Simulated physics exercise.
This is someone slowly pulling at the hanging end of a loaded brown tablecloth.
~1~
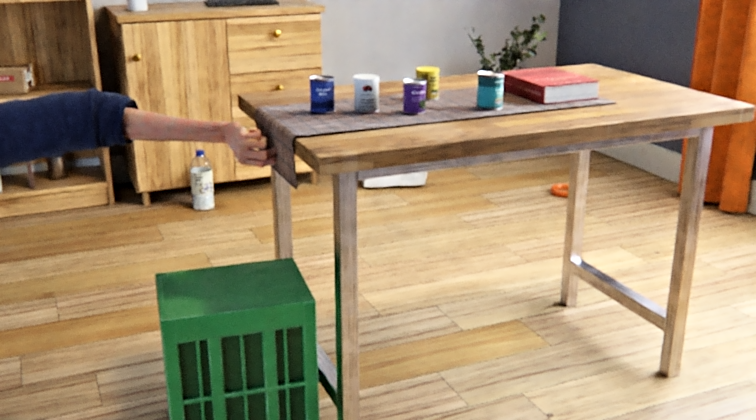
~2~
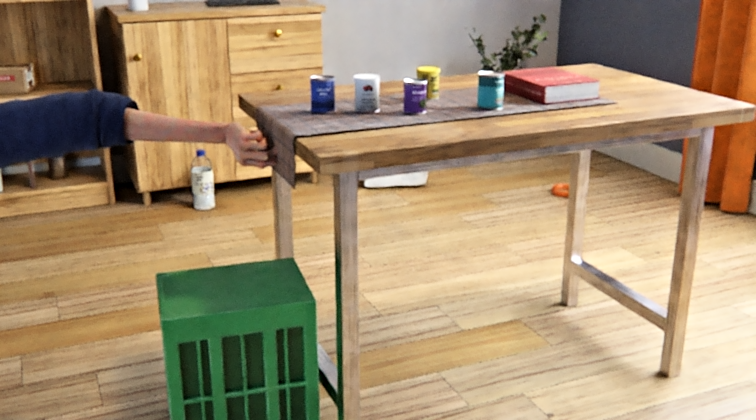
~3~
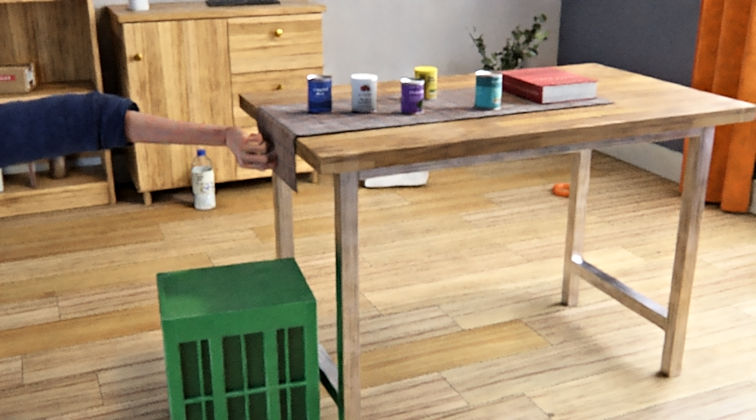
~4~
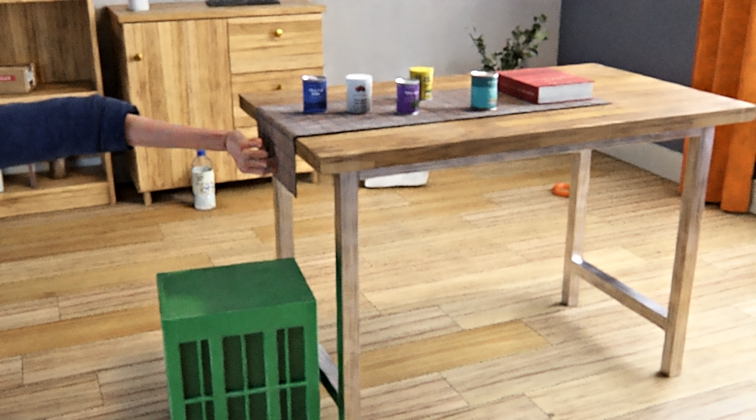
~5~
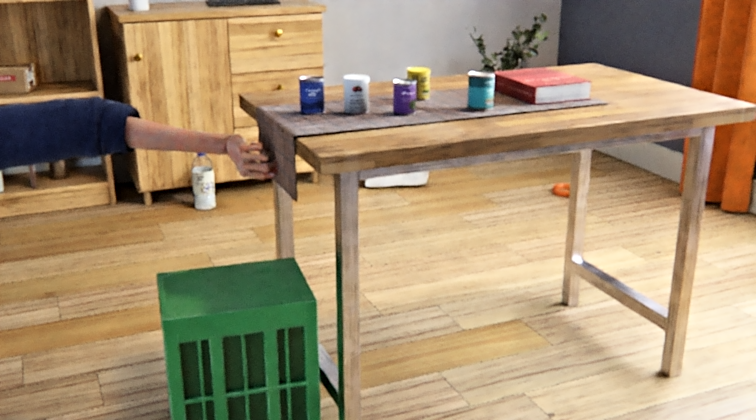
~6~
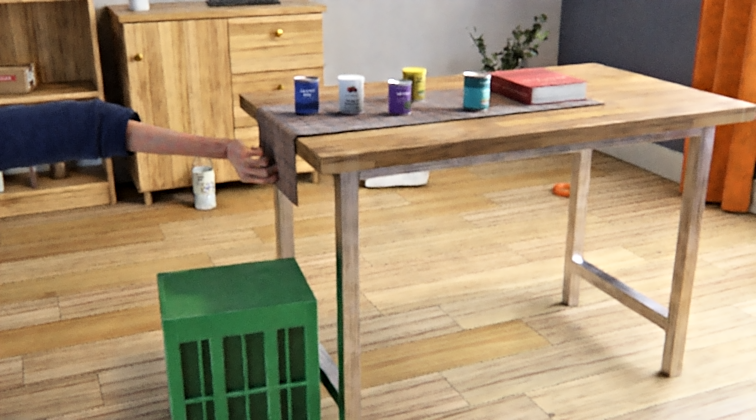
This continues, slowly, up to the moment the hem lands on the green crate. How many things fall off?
The answer is two.
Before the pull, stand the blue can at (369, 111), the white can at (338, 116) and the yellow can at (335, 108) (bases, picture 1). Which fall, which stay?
The blue can tumbles off; the white can falls; the yellow can tumbles off.
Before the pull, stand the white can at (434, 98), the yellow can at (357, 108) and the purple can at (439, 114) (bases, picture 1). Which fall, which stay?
The white can keeps its place on top; the yellow can comes down; the purple can keeps its place on top.
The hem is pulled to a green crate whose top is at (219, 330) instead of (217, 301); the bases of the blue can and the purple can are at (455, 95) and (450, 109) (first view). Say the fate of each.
The blue can stays on; the purple can keeps its place on top.
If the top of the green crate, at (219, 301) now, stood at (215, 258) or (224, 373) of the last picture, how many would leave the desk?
It would be 1 and 4.
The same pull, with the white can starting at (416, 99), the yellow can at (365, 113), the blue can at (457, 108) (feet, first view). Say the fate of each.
The white can survives; the yellow can is carried off; the blue can remains up.
Soon after, hem near (278, 227); all still up.
Then, hem near (278, 264); blue can gone.
Further on, hem on the crate; blue can and white can gone.
At rest, hem on the crate; blue can and white can gone. Over the edge go two.
